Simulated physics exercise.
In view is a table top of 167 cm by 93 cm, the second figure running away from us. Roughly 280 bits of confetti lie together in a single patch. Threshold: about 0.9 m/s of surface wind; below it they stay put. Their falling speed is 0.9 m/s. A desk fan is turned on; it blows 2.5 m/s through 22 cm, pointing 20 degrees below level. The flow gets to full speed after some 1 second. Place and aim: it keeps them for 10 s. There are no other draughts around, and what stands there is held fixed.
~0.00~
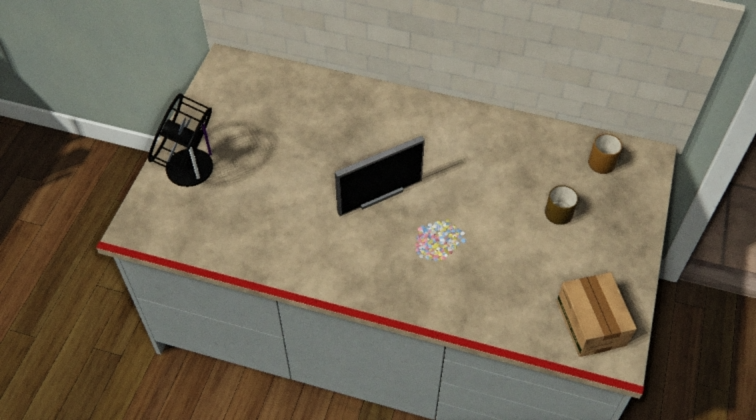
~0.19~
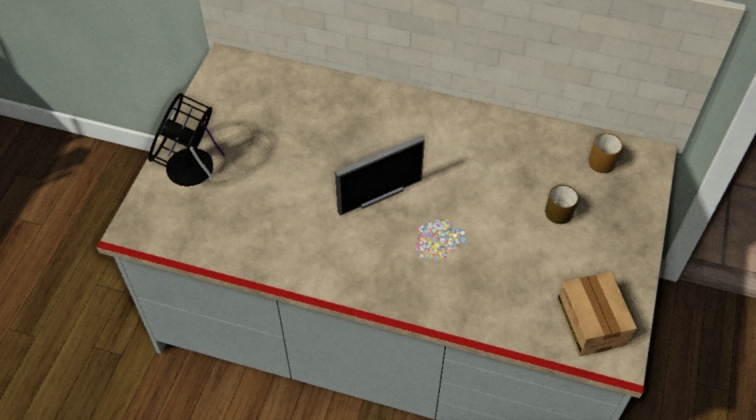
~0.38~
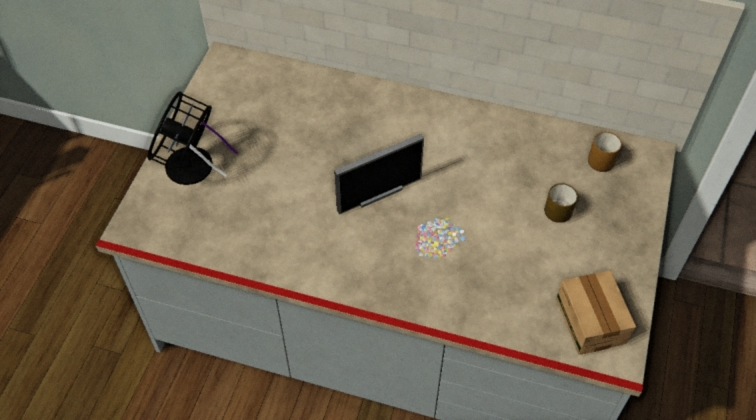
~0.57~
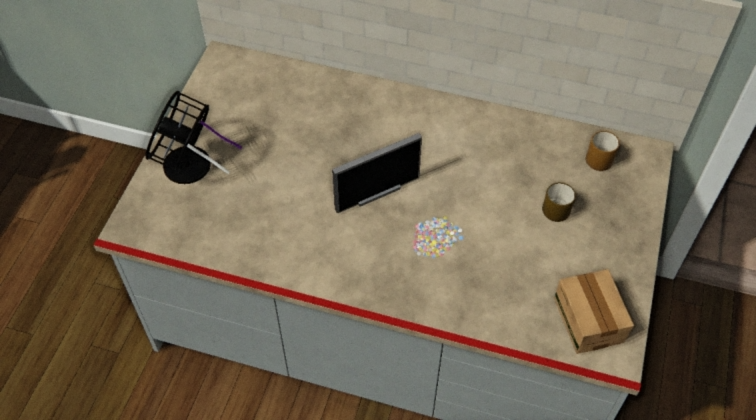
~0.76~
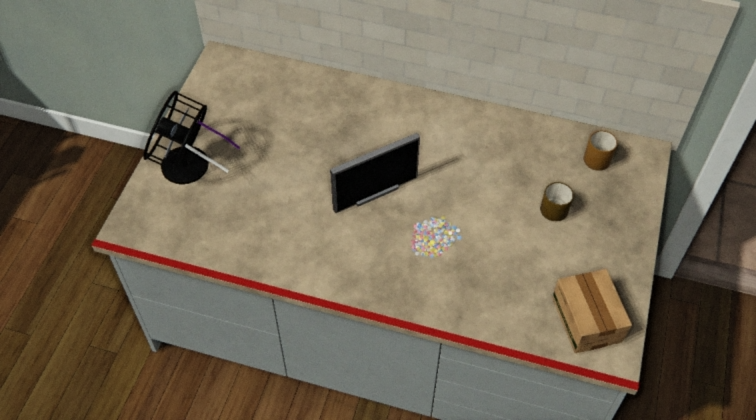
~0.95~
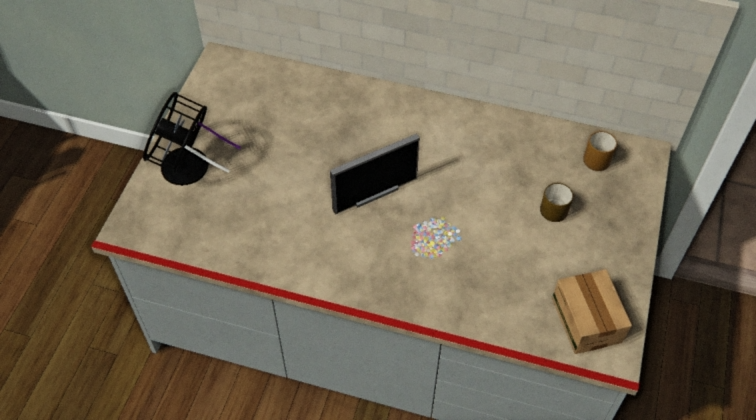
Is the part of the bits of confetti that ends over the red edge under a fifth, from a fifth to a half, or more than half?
The fraction is smaller than a fifth.
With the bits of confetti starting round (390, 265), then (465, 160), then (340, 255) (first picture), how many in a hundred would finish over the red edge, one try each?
60 %, 0 %, 80 %.
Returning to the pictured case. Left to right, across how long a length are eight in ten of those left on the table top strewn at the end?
The middle group spans some 10 cm.
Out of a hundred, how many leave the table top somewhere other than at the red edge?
About 10 %.
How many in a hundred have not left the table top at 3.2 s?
I'd say close to 100 % are still there.
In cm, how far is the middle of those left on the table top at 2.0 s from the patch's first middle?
About 0 cm.
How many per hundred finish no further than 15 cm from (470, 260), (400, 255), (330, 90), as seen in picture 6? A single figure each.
In order: About 40 %, then 50 %, then 0 %.
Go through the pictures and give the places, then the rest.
In the first picture, the middle of the bits of confetti is near (437, 240), none has stirred yet and the mouth of the desk fan is at (180, 135).
In the second picture, the middle of the bits of confetti is near (437, 239), none has stirred yet and the red edge is centred on (355, 317).
In the third picture, the middle of the bits of confetti is near (436, 238), none has stirred yet, the top of a laptop is at (380, 154) and the top of a mug is at (563, 195).
In the fourth picture, the middle of the bits of confetti is near (434, 237) and none has stirred yet.
In the fifth picture, the middle of the bits of confetti is near (432, 237) and none has stirred yet.
In the sixth picture, the middle of the bits of confetti is near (432, 238) and none has stirred yet.
After 2.0 s the count stands so, 0 % are over the red edge; the middle of those still in play is near (432, 238).
After 3.2 s the count stands so, 2 % are over the red edge; the middle of those still in play is near (436, 235).
After 5.5 s the count stands so, 4 % are over the red edge; the middle of those still in play is near (436, 237).
After 10.0 s, at the end, 6 % are over the red edge; the middle of those still in play is near (435, 238).
